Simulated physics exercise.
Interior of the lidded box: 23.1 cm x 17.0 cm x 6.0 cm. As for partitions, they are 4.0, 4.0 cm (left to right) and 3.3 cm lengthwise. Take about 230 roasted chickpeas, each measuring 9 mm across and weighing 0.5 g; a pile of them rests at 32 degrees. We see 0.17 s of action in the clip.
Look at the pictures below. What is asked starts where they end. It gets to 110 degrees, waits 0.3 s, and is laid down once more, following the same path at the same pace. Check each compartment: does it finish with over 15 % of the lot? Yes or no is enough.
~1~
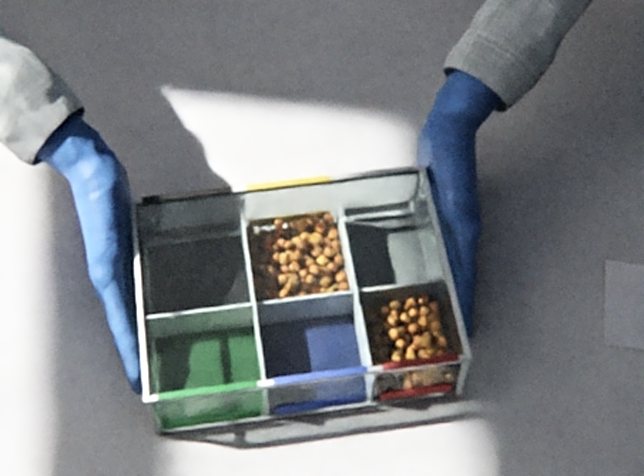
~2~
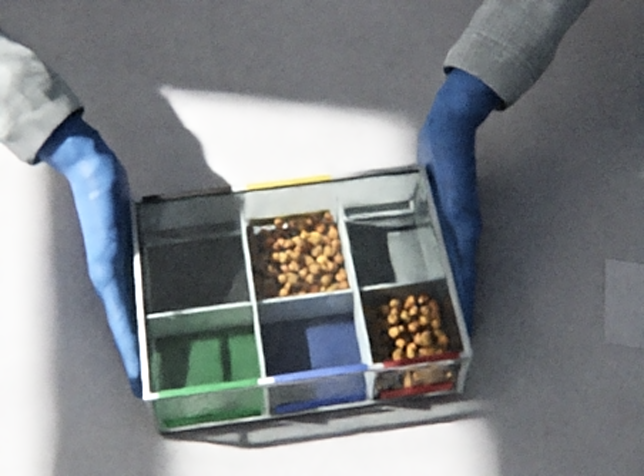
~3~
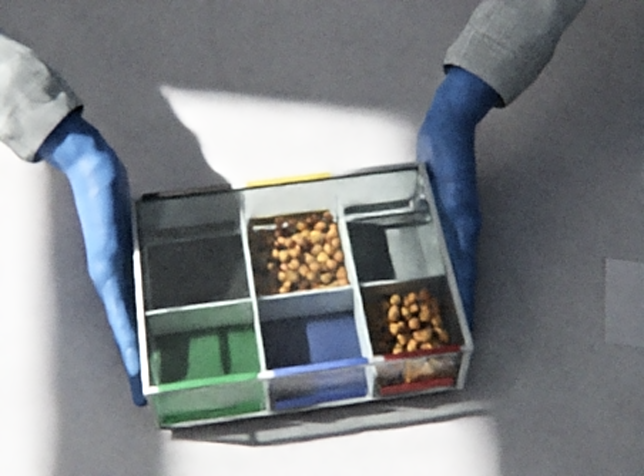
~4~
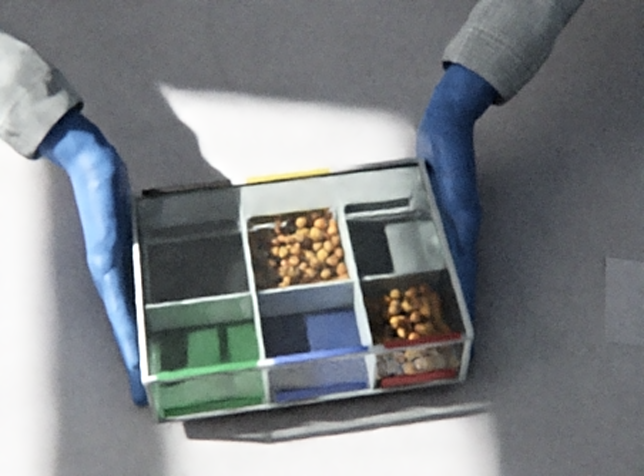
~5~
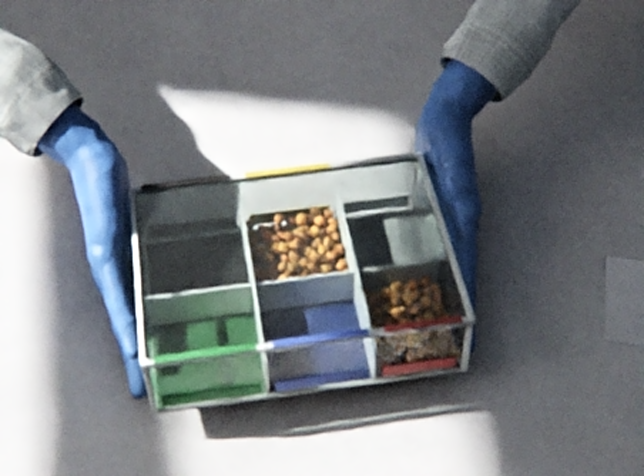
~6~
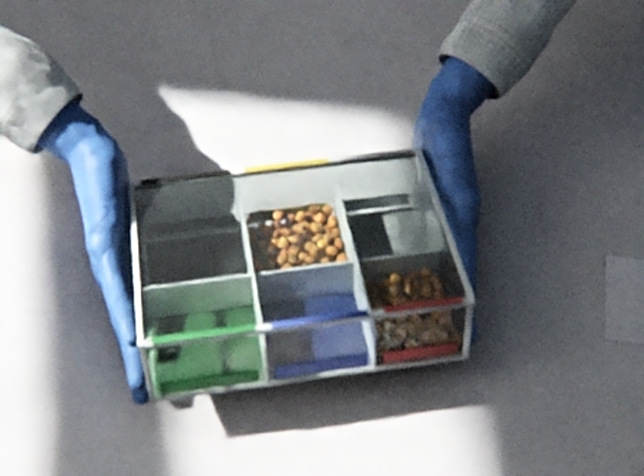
Red, no; blue, no; green, no; yellow, yes; white, yes; black, no.
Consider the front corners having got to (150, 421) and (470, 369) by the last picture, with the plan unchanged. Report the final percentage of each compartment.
Final shares: Red 40%, blue 35%, green 20%, yellow 5%, white 0%, black 0%.
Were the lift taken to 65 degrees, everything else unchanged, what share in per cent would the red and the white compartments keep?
With that change you'd see red at 40 % and white at 5 %.
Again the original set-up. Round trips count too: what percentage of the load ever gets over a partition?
That share comes to about 45 per cent.
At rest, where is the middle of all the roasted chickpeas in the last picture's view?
(327, 238).
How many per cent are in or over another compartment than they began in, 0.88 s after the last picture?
At that time I'd say around 40 per cent.
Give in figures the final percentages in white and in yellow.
White 45 %, yellow 55 %.
Then, 0.88 s after the last picture, tilt 110 degrees; red 10 %, yellow 55 %, white 35 %.
Then, 1.47 s after the last picture, tilt 60 degrees; yellow 55 %, white 40 %.
Then, 2.11 s after the last picture, tilt 0 degrees; yellow 55 %, white 45 %.
In the end, red 0 %, blue 0 %, green 0 %, yellow 55 %, white 45 %, black 0 %.
